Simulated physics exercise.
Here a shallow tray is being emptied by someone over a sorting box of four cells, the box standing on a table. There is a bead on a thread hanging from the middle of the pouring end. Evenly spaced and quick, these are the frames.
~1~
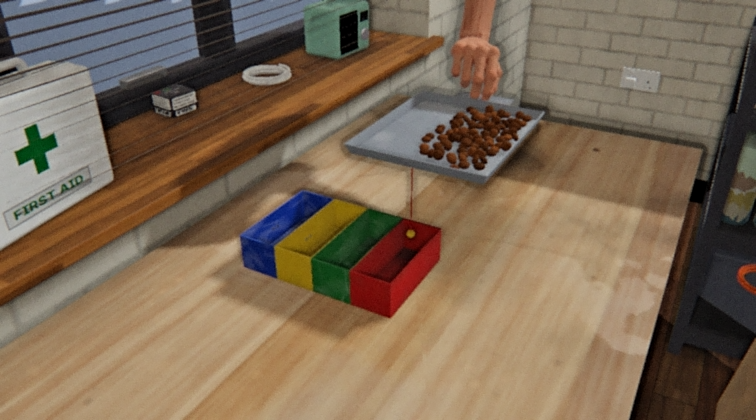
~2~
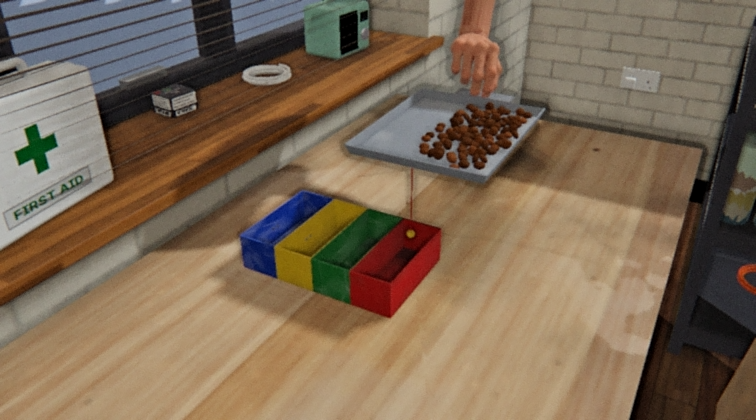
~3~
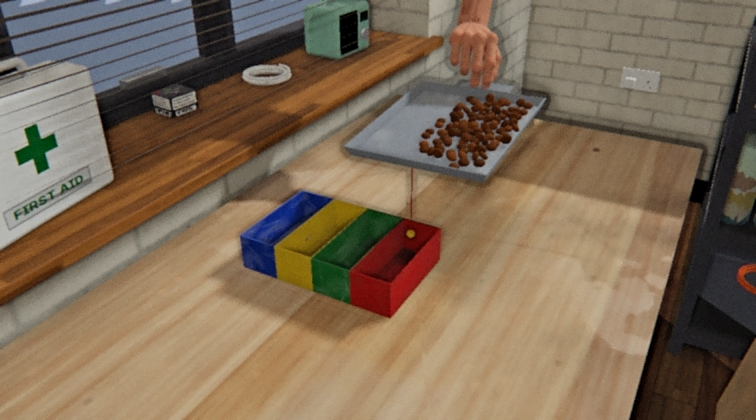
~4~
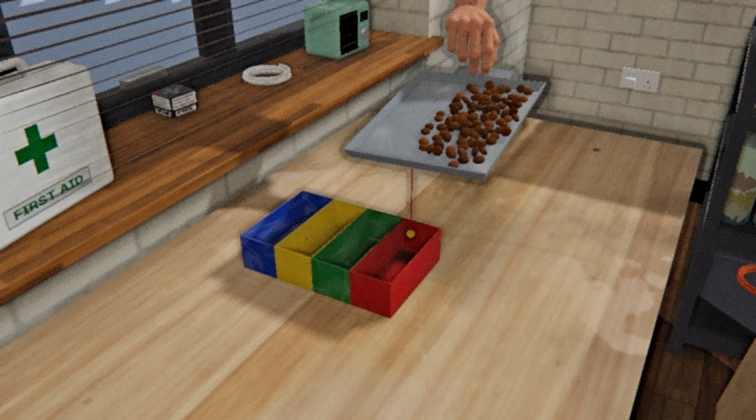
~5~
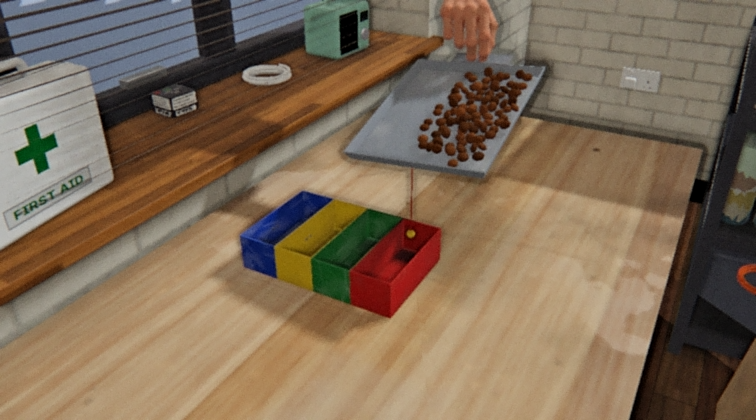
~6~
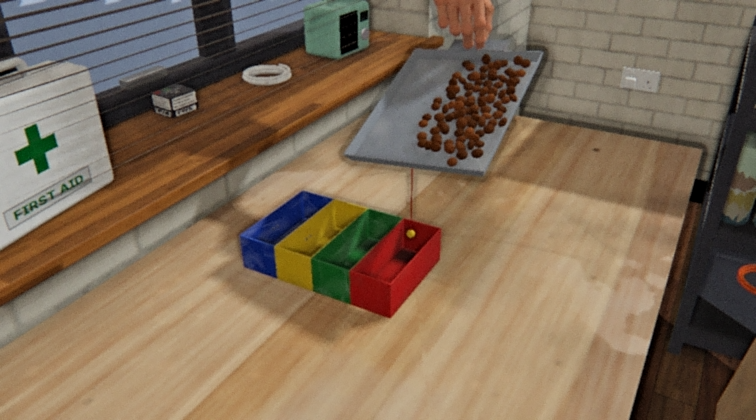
In the video, a hand at the far edge of a shallow gray tray holding brown kibble raises that side steadily, tilting the tray toward a box of blue, yellow, green and red cells that stays still on a wooden table.
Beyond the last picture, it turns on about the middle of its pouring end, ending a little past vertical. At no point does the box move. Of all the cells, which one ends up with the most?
The green one ends up with the most.
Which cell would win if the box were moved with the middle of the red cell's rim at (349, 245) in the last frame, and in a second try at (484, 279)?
That red cell, then the cell in blue.
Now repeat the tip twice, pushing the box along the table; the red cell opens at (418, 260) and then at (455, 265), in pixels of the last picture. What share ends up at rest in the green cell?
Roughly 30 per cent, then roughly 20 per cent.
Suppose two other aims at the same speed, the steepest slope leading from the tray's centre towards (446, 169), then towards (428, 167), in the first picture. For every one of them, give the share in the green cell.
Shares, approx.: 0 %, then 0 %.
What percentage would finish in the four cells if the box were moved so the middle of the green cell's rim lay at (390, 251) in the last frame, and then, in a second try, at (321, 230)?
100 and 70 in a hundred, in turn.
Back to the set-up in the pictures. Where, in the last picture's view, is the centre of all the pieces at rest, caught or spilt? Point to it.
Near pixel (357, 274).
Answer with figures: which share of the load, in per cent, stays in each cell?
Looks like the blue cell ends near 0 %, the yellow cell near 20 %, the green cell near 40 %, and the red cell near 30 %.
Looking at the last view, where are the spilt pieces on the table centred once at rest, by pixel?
About (411, 340) in the last picture.
Shortly afterwards, tray tipped steeply; the bulk on the tray; only a few in the red cell; near a quarter falling or outside the box.
Next, tray tipped past a quarter turn; near a third in the green cell; near a quarter in the red cell; near a quarter in the yellow cell; near a quarter falling or outside the box.
Some moments later, tray tipped past a quarter turn; near a third in the green cell; near a quarter in the red cell; near a quarter in the yellow cell; a little falling or outside the box.
In the end, tray tipped past a quarter turn; near a third in the green cell; near a quarter in the red cell; near a quarter in the yellow cell; none at all in the blue cell; a little outside the box.
